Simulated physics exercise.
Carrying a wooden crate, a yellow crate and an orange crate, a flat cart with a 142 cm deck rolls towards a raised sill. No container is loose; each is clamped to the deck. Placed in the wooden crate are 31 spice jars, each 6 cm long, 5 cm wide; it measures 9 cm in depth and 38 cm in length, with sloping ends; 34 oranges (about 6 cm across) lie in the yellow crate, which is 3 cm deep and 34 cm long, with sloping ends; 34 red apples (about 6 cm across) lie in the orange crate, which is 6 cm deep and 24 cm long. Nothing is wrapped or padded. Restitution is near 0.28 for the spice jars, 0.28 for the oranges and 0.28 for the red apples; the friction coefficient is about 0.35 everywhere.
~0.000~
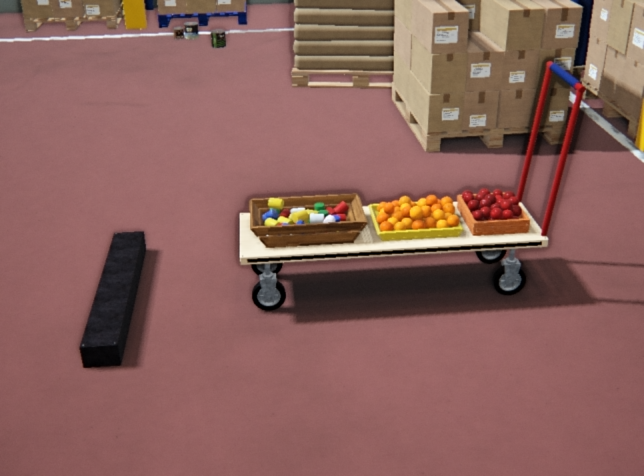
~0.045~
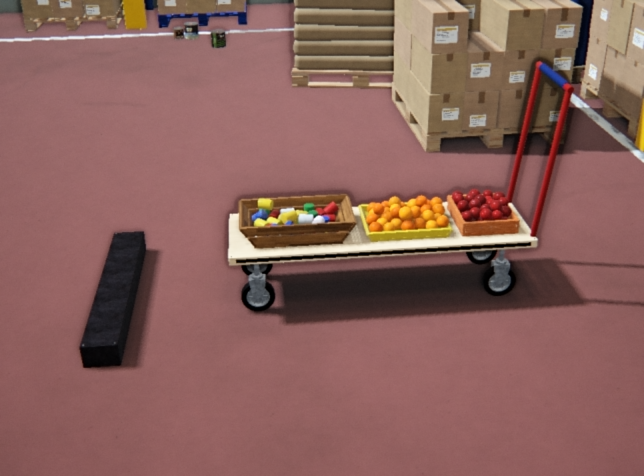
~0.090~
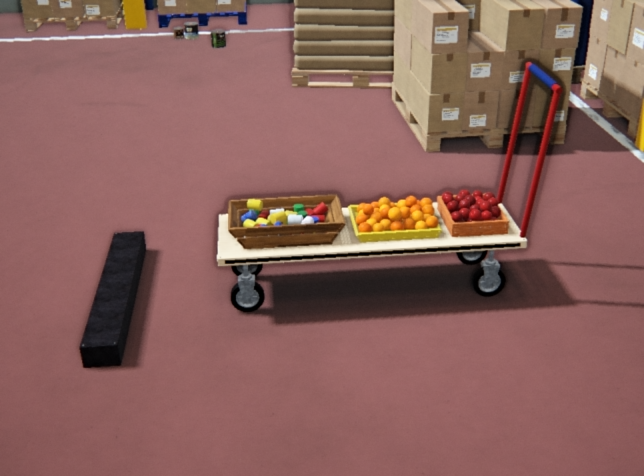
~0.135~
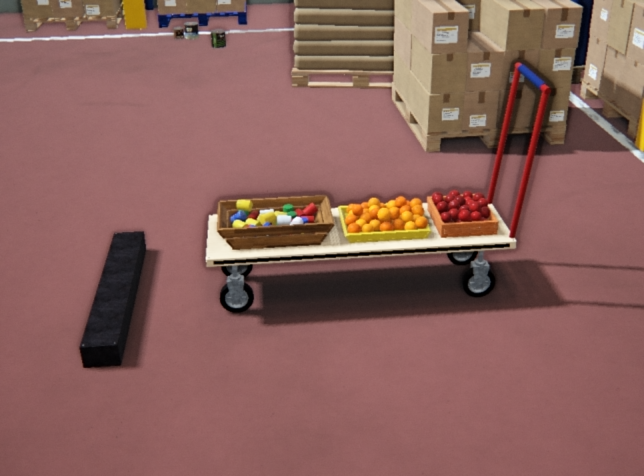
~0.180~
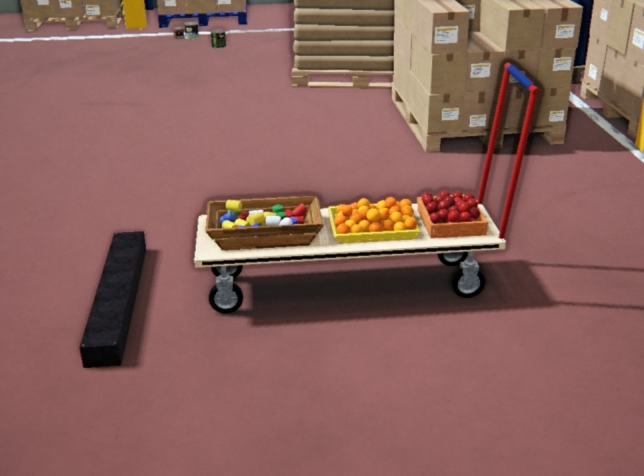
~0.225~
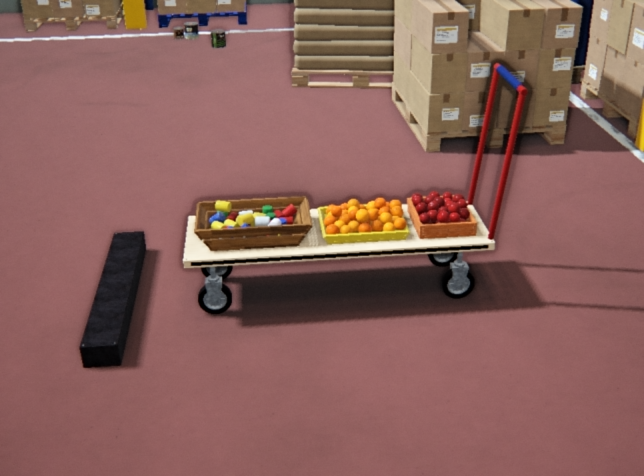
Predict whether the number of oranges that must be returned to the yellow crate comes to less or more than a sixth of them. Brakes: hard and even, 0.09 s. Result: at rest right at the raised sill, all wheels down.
It comes to less than a sixth.
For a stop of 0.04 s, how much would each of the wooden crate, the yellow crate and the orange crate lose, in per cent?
Result - wooden crate: 0 percent, yellow crate: 10 percent, orange crate: 10 percent.
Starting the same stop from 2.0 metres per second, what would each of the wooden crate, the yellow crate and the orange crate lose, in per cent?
In that case the wooden crate sheds 10 per cent of its load, the yellow crate 30 per cent, and the orange crate 40 per cent.
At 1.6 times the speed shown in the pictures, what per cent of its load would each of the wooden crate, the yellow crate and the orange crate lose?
Wooden crate 10, yellow crate 20, orange crate 20 per cent.
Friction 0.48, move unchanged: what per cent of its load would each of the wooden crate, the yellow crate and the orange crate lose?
Wooden crate 0, yellow crate 0, orange crate 10 per cent.
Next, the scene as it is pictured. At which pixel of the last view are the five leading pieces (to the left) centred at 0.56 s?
They're centred near (147, 224).
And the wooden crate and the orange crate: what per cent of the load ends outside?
Wooden crate: 0 %; orange crate: 10 %.
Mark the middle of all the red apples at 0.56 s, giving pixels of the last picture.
Roughly (372, 212).
After 0.46 s, braking starts.
After 0.56 s, wooden crate 31 in, 0 out, yellow crate 34 in, 0 out and orange crate 34 in, 0 out.
After 0.68 s, wooden crate 31 in, 0 out, yellow crate 34 in, 0 out and orange crate 32 in, 2 out.
After 0.91 s, wooden crate 31 in, 0 out, yellow crate 32 in, 2 out and orange crate 31 in, 3 out.
Final count (at 1.42 s), wooden crate 31 in, 0 out, yellow crate 32 in, 2 out and orange crate 31 in, 3 out. Asked share, 2 of 34, 6 per cent.
